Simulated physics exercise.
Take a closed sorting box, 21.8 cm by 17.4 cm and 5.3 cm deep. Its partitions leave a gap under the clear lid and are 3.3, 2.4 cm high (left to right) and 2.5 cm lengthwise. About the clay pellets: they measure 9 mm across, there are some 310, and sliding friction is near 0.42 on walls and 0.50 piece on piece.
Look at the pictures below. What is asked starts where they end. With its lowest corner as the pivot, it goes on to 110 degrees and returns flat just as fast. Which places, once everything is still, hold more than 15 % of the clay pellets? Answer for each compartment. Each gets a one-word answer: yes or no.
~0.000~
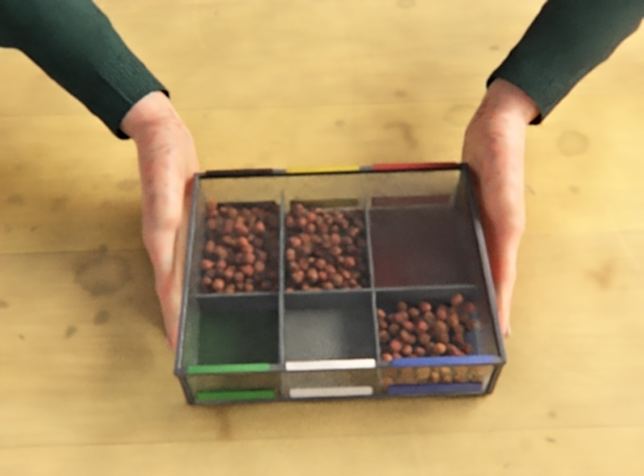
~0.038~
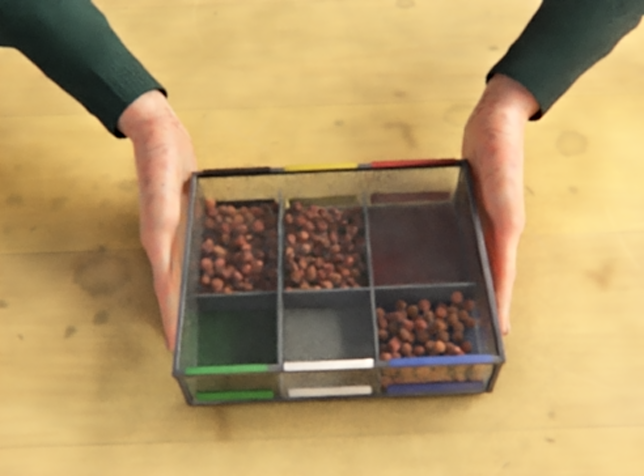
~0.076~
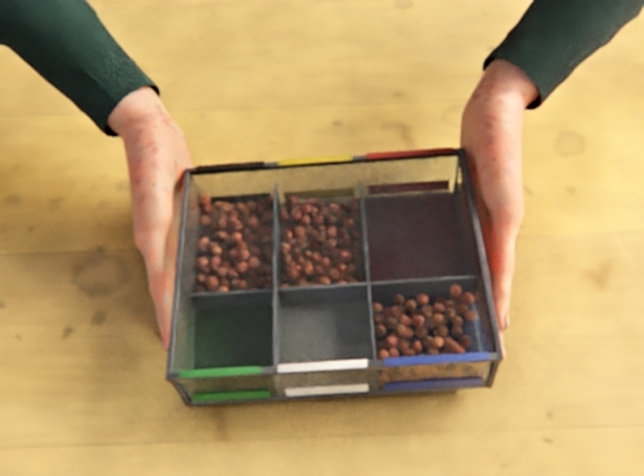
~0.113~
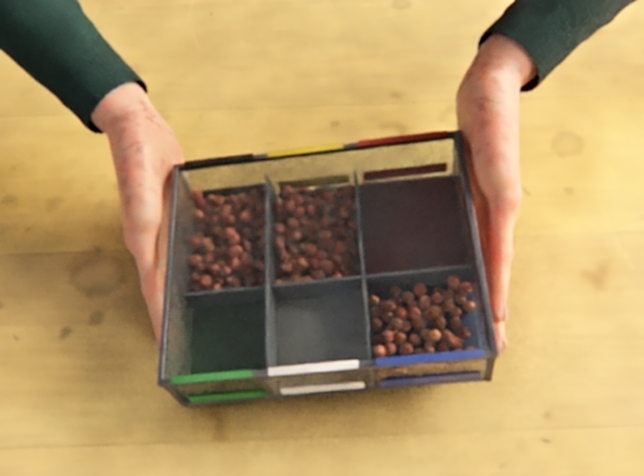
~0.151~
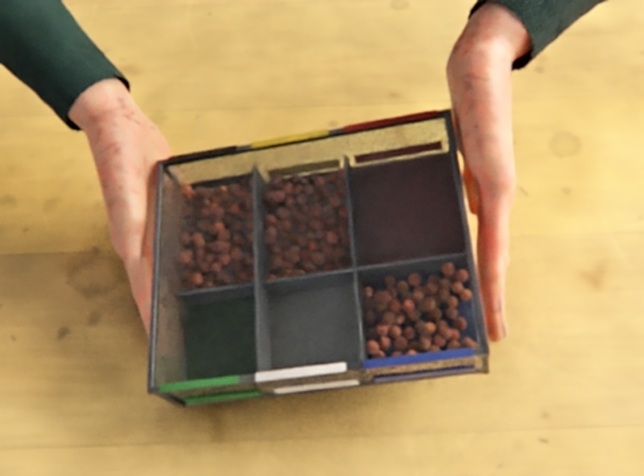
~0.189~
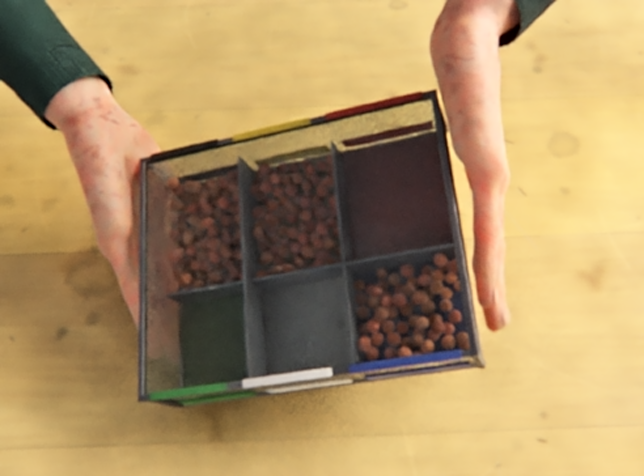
My answers are red compartment no, blue compartment no, green compartment yes, yellow compartment no, white compartment yes, black compartment yes.
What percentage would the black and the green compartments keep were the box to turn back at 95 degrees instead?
With that change you'd see black at 25 % and green at 55 %.
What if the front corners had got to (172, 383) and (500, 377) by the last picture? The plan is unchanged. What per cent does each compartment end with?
By the end red holds 0%, blue holds 40%, green holds 25%, yellow holds 0%, white holds 30% and black holds 0%.
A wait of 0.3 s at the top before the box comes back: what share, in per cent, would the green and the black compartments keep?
Result - green: 50 %; black: 25 %.
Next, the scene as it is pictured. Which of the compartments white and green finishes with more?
Result: Green has more.
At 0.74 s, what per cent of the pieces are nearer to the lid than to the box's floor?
80 per cent, give or take.
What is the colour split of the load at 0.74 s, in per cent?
Shares - red: 0, blue: 15, green: 25, yellow: 15, white: 15, black: 35.
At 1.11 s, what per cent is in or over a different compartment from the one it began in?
Near 70 per cent of it.
Then, at 0.74 s, tilt 109 degrees; blue 15 %, green 25 %, yellow 15 %, white 15 %, black 35 %.
After 1.11 s, tilt 46 degrees; blue 5 %, green 50 %, white 20 %, black 25 %.
Then, at 1.57 s, tilt 0 degrees; blue 5 %, green 50 %, white 20 %, black 25 %.
At rest (2.1 s), red 0 %, blue 5 %, green 50 %, yellow 0 %, white 20 %, black 25 %.
